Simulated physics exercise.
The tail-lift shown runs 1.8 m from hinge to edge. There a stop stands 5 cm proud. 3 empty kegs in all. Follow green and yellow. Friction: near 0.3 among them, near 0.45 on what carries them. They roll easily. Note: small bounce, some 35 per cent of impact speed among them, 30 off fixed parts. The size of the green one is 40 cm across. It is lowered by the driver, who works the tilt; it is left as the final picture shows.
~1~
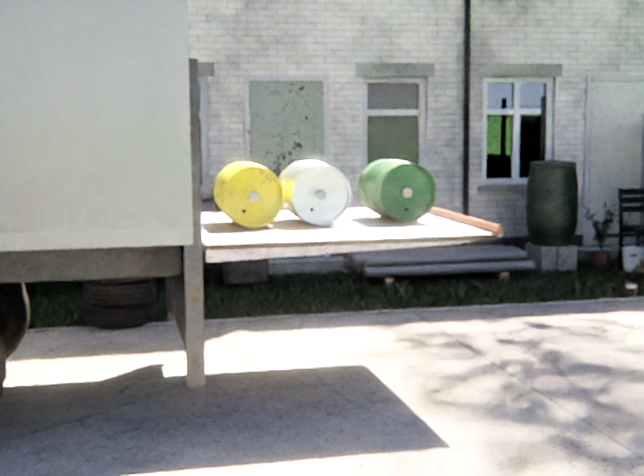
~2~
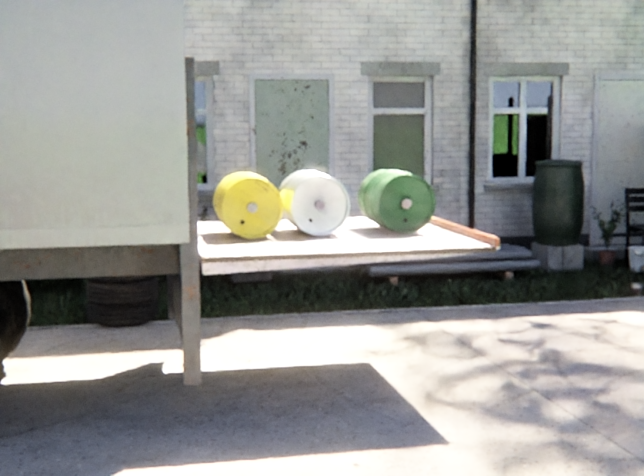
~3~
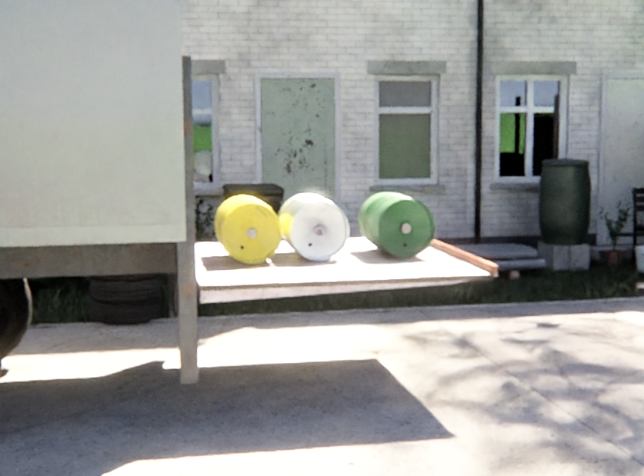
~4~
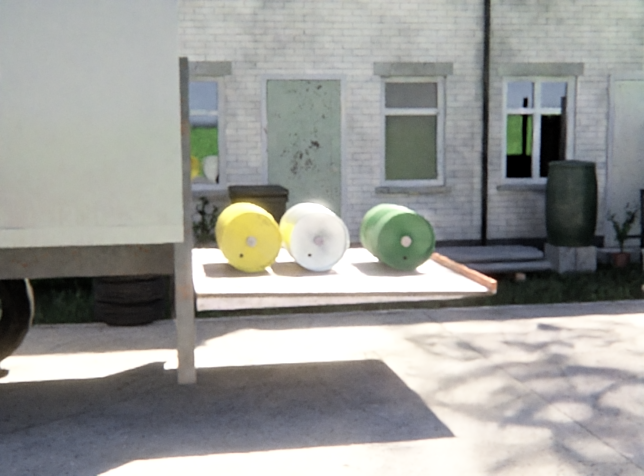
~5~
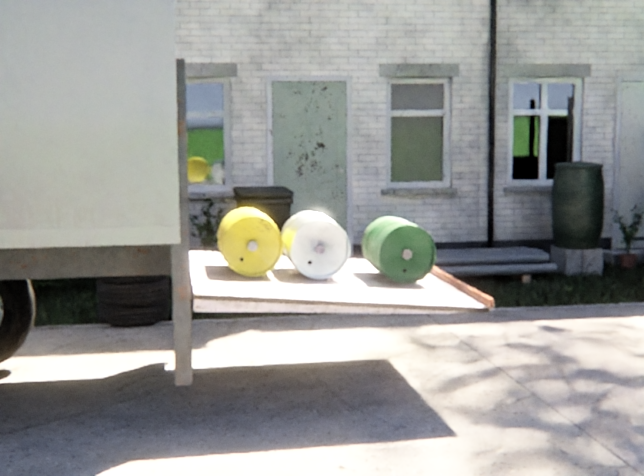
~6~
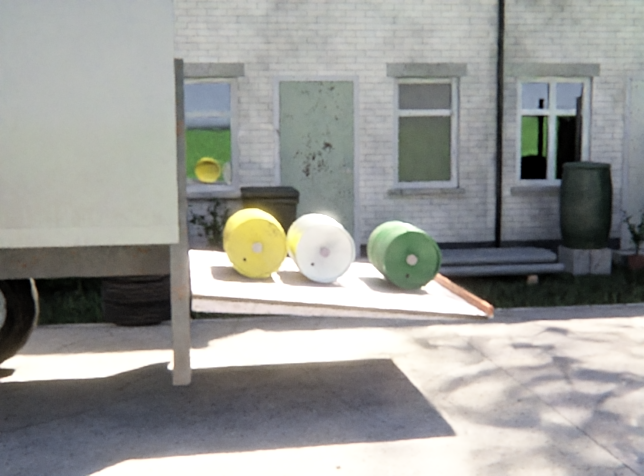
We see yellow, white and green kegs lying in a row on a raised platform behind a truck as it lowers, then slopes slightly down to the right, while the kegs shift only a little rightward near the end.
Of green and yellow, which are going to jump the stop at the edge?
The green keg is kept on; the yellow is kept on.
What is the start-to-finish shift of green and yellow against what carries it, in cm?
Green about 20; yellow about 40.
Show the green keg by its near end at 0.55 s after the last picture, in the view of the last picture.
Roughly at (440, 263) in the last picture.
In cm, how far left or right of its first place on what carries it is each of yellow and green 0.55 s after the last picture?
Rightward shift: Yellow 20 cm, green 20 cm.
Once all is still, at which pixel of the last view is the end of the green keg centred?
Look near pixel (441, 263).
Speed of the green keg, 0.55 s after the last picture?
Speed approx. 0.5 m/s.
Another 0.6 s on from the last picture, green is on the plate, 15 cm from the stop, rolling right; yellow is on the plate, 115 cm from the stop, rolling right; 0 gone from the plate.
In the end (1.2 s after the last picture), green is on the plate, 15 cm from the stop; yellow is on the plate, 95 cm from the stop; 0 gone from the plate.
